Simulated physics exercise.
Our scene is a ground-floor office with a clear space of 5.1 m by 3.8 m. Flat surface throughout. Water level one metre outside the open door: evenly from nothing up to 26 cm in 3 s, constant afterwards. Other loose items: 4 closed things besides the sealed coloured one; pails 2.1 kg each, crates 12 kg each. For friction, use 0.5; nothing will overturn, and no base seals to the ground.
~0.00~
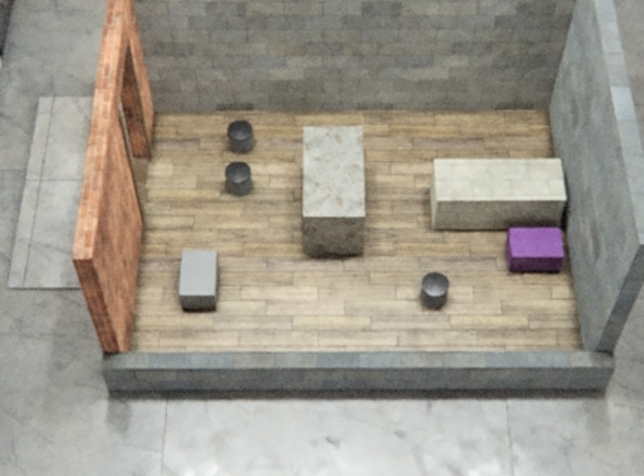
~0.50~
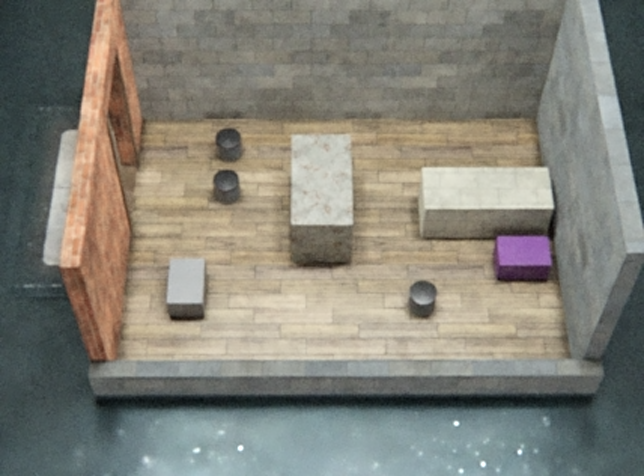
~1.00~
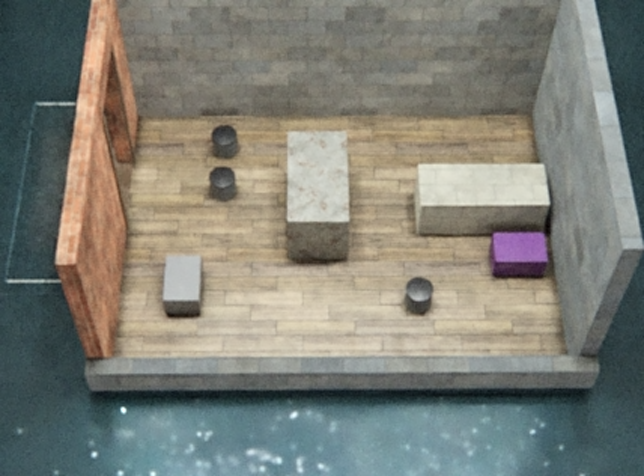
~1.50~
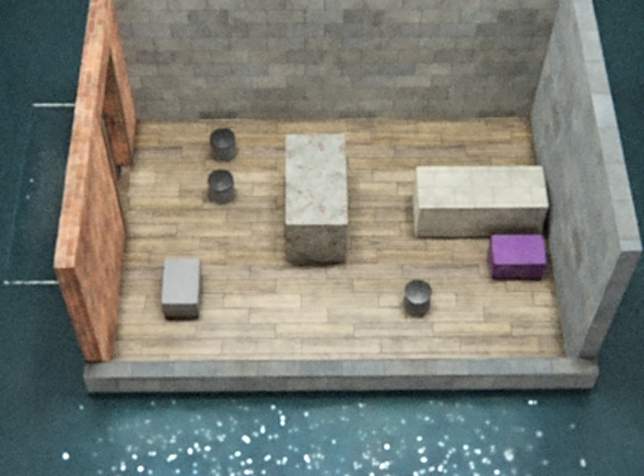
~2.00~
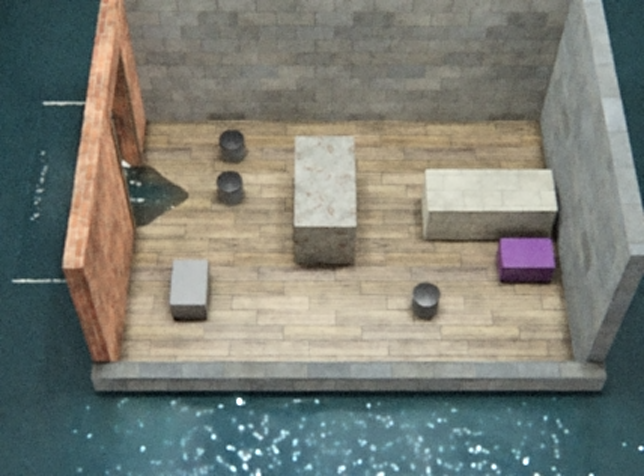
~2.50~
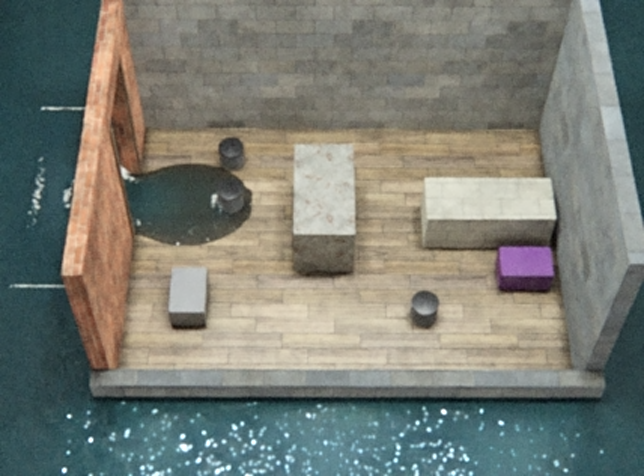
In a small open-topped office, water surrounds the walls, then spreads inside from the left doorway.
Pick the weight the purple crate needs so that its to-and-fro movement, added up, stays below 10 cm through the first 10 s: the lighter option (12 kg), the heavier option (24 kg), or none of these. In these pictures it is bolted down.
Pick: The heavier option.
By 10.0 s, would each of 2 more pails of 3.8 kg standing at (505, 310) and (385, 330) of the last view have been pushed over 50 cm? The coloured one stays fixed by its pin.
Well, below half a metre and then below half a metre.
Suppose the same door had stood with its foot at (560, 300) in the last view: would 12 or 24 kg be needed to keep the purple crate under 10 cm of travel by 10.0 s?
Then no mass works.
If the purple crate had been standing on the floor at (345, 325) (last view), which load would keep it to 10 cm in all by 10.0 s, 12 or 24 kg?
Short answer: Heavier load only.
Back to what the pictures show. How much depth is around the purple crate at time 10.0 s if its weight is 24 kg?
6 cm, roughly.
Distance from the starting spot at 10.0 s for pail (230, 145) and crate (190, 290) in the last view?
In turn: 350 cm, 0 cm.
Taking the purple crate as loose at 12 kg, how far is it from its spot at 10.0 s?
Roughly 20 cm.
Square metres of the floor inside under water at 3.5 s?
About 5.0 m2.
After 3.5 s the purple crate would be 0 cm from its start with 12 kg and 0 cm from its start with 24 kg; 0 cm of water round it then.
After 4.5 s the purple crate would be 0 cm from its start with 12 kg and 0 cm from its start with 24 kg; 0 cm of water round it then.
After 7.0 s the purple crate would be 0 cm from its start with 12 kg and 0 cm from its start with 24 kg; 1 cm of water round it then.
After 10.0 s the purple crate would be 23 cm from its start with 12 kg and 0 cm from its start with 24 kg; 6 cm of water round it then.
